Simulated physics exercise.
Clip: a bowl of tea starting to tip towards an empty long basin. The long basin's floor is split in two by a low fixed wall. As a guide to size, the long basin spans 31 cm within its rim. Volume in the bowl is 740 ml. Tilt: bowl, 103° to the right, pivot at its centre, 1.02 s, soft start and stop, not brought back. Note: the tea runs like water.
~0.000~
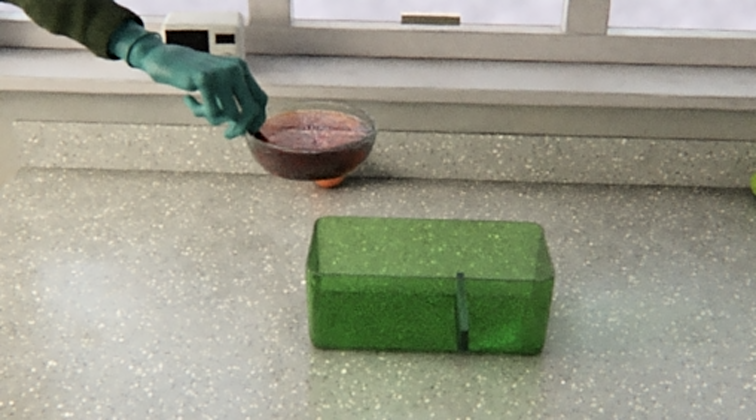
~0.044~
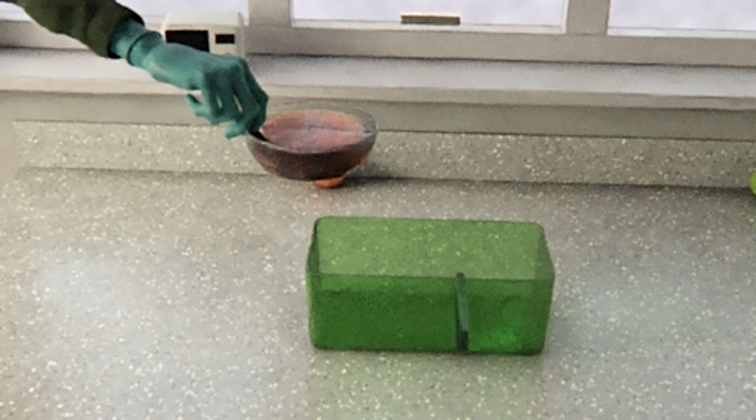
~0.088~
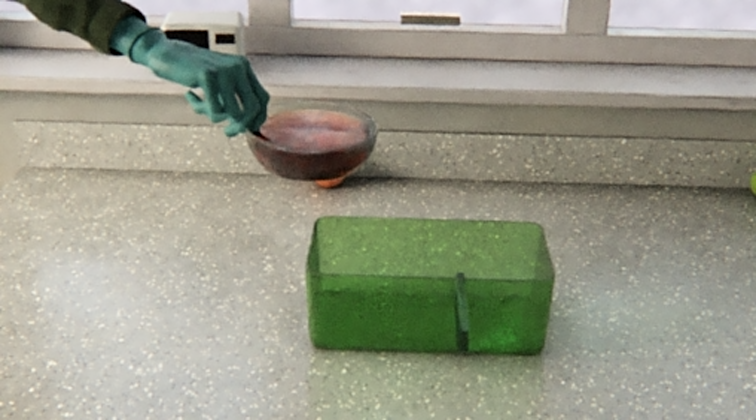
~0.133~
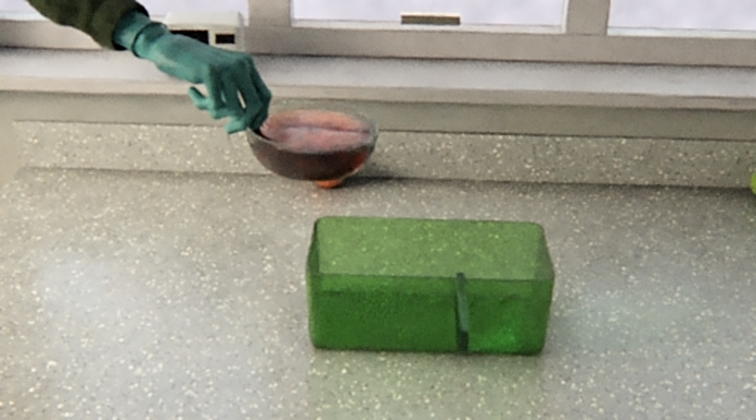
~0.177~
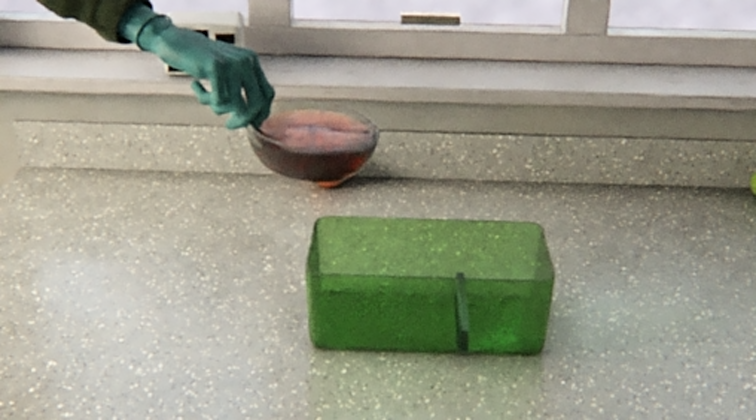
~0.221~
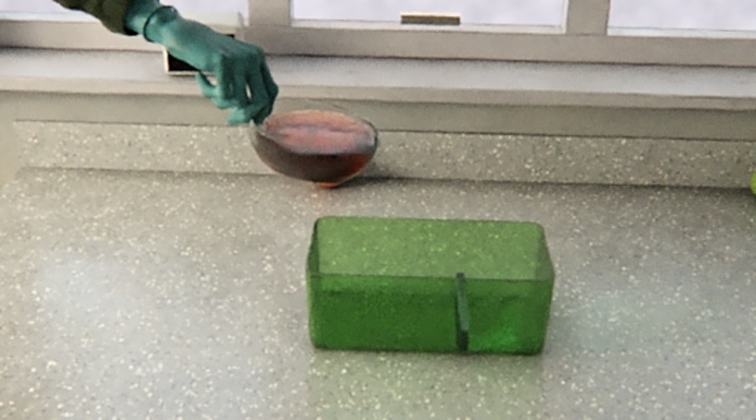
At the start, a teal-gloved hand holds the left rim of a glass bowl of reddish liquid, level behind an empty green see-through basin with a divider inside. The hand then rises slightly and the bowl tilts slowly, a little to the right, while the basin stays still.
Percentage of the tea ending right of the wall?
12 per cent.
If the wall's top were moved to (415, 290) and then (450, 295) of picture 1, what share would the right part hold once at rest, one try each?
First 55, then 10 per cent.
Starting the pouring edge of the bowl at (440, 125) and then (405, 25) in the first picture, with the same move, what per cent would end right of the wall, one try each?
In turn about 60 and 45 per cent.
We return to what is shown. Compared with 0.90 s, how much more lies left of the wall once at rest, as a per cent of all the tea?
That is roughly 1 in a hundred of the whole.
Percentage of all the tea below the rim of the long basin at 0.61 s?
28 %, roughly.
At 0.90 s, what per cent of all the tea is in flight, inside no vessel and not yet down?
Near 4 per cent, I'd say.
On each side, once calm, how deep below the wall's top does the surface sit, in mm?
It's around 10 mm on the left side and around 26 mm on the right side.
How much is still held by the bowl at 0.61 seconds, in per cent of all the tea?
Close to 28 in a hundred.
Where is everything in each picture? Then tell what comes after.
Tilt 0°; pouring edge (376, 128); surface from (249, 128) to (374, 131); the long basin's rim runs from (311, 244) to (548, 252); the wall's top is at (462, 301), in the first frame.
Tilt 0°; pouring edge (376, 128); surface from (249, 128) to (374, 132), in the second frame.
Tilt 2°; pouring edge (377, 130); surface from (250, 127) to (374, 133), in the third frame.
Tilt 4°; pouring edge (377, 133); surface from (251, 126) to (375, 135), in the fourth frame.
Tilt 7°; pouring edge (378, 136); surface from (251, 126) to (376, 135), in the fifth frame.
Tilt 11°; pouring edge (379, 140); surface from (254, 126) to (378, 136), in the sixth frame.
After 0.61 s the tilt is 67° and 28 per cent is still to pour, 29 is left of the wall and 0 right of it.
After 0.90 s the tilt is 99° and 1 per cent is still to pour, 86 is left of the wall and 9 right of it.
After 1.20 s the tilt is 103° and 0 per cent is still to pour, 87 is left of the wall and 12 right of it.
After 1.52 s the tilt is 103° and 0 per cent is still to pour, 87 is left of the wall and 12 right of it.
In the end 87 per cent lies left of the wall, 12 right of it and 1 outside.
